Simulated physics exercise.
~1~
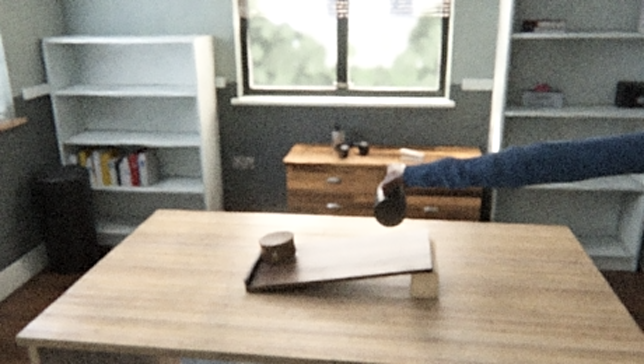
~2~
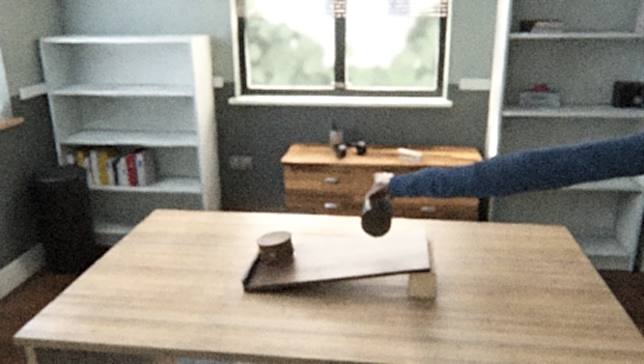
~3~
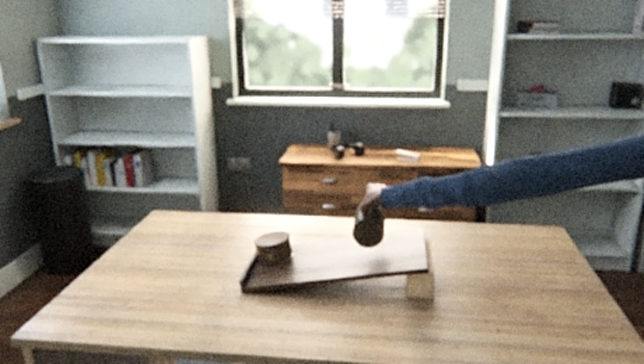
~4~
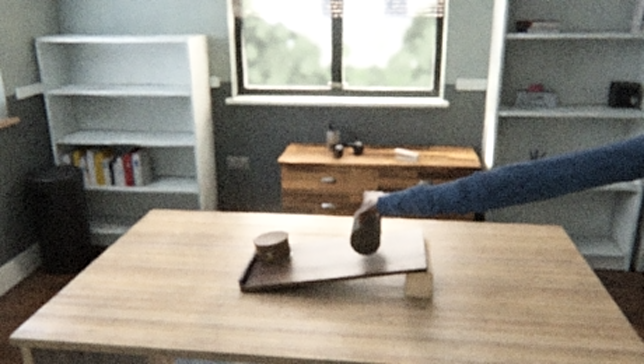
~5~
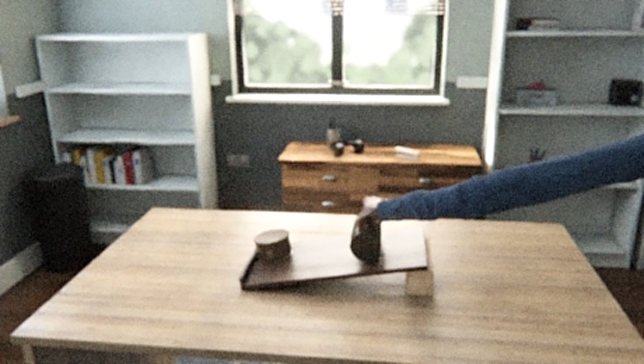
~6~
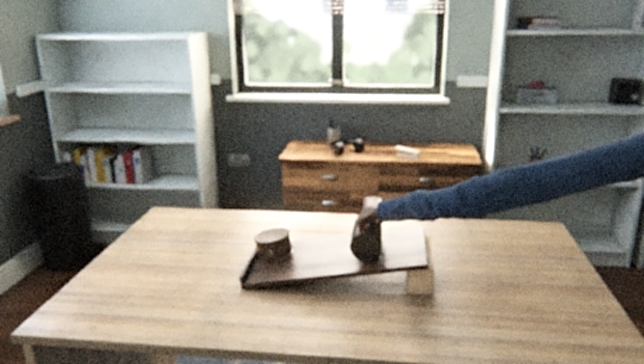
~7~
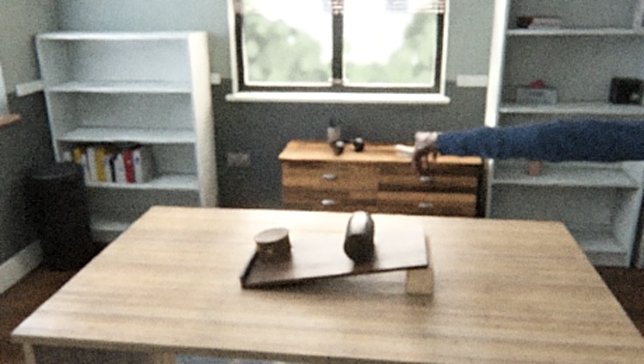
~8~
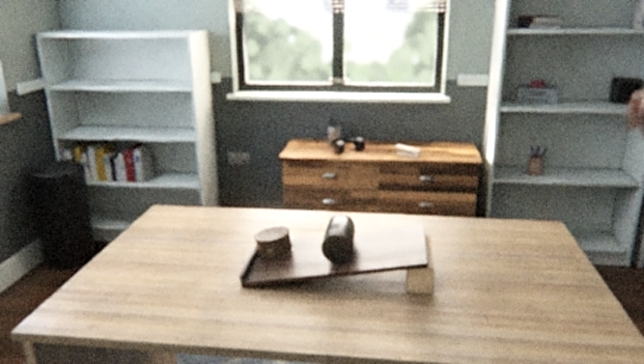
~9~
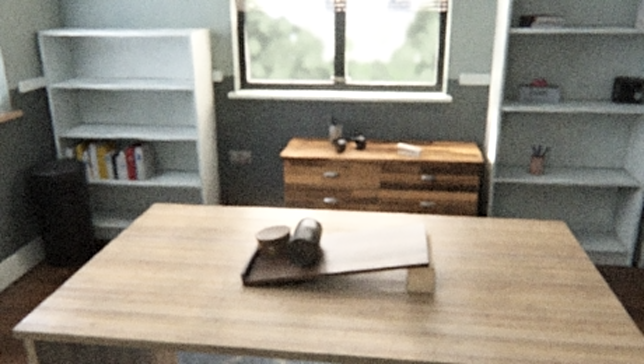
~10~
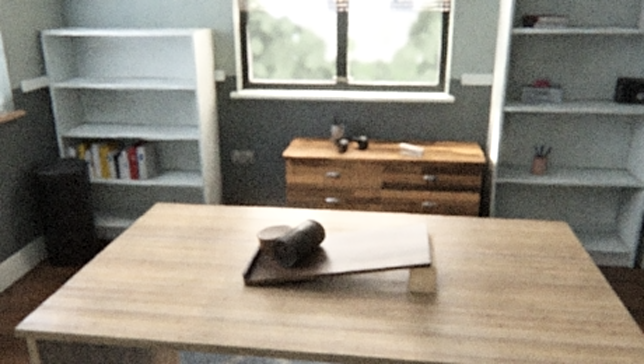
A dark, rounded jar is carried in from the right by a hand in a blue sleeve, over a wooden table in a room with white shelves, a window and a wooden chest of drawers. On the table, seen from the front in a slightly swaying view, a dark brown board slopes down to the left from a pale block, with a round brown tub near its low end. The hand lowers the jar on its side onto the board, lets go and withdraws to the right. The jar rolls down leftward and ends against the tub, which stays put.
